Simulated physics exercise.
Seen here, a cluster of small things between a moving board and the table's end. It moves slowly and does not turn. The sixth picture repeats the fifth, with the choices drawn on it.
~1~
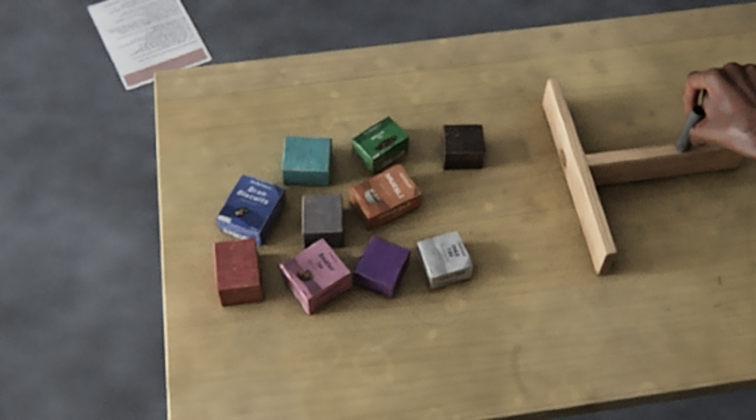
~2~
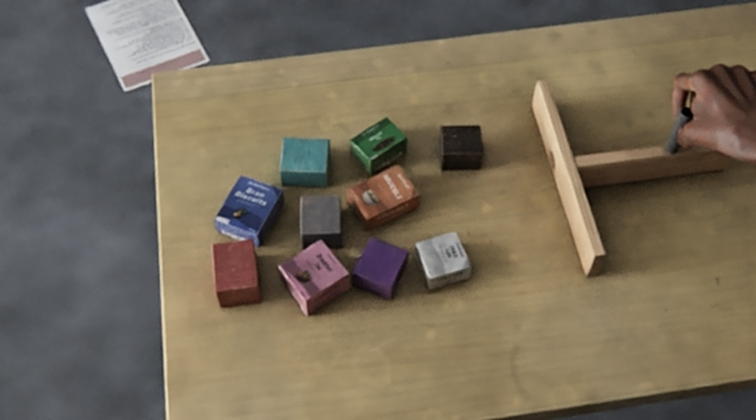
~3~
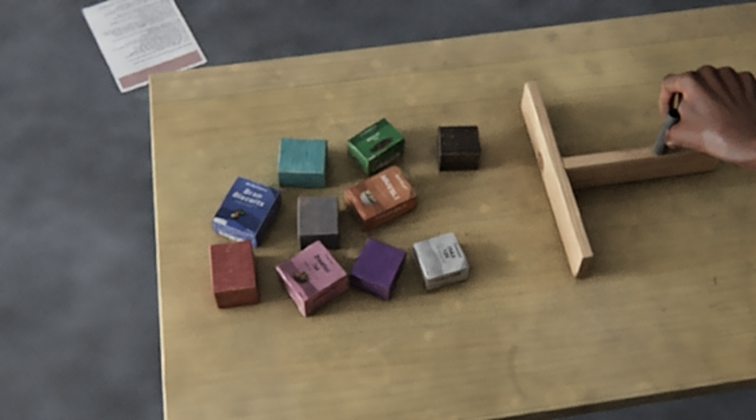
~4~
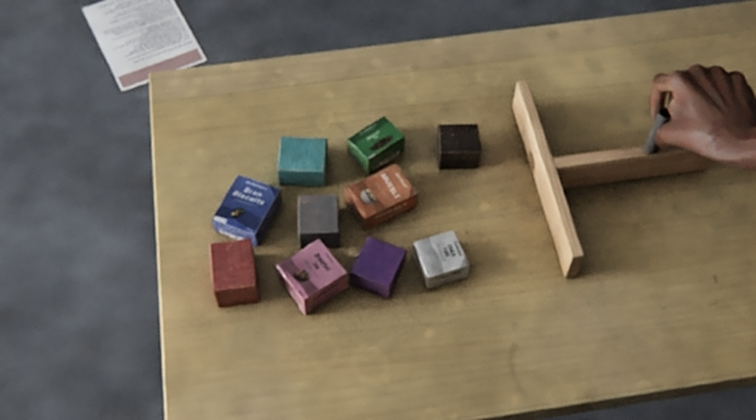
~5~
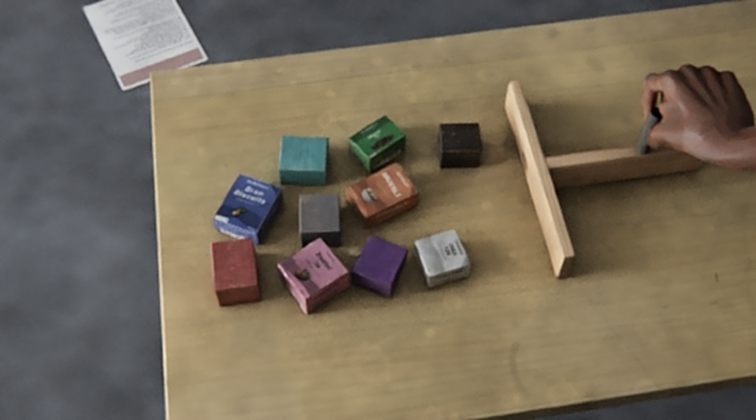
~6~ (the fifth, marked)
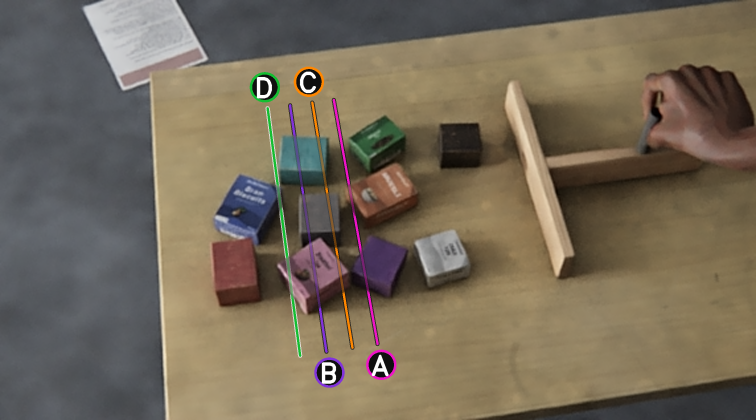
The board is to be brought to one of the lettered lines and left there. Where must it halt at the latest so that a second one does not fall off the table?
As far as mark D.
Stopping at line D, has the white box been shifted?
Yes.
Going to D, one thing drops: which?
The red block goes over.
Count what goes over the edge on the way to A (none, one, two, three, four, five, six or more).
By then, none.
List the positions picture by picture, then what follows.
In the first frame, grey block (323, 221); turquoise block (307, 161); black block (463, 147).
In the second frame, board (570, 162); white box (442, 261).
In the third frame, board (558, 164); red block (234, 274).
In the fourth frame, board (549, 163); purple block (378, 267).
In the fifth frame, board (541, 163); pink packet (314, 275); grey block (320, 221); turquoise block (304, 161).
On the copy, A at (354, 212); B at (307, 219); C at (331, 215); D at (283, 222).
On D. First, board (450, 175); green packet (360, 145); white box (435, 259).
Then, board (357, 188); red block (201, 276); pink packet (249, 285).
Finally, board (285, 198); red block over the edge; pink packet (173, 297); one fallen.
By contrast, A is within the limit but short; B is within the limit but short; C is within the limit but short.
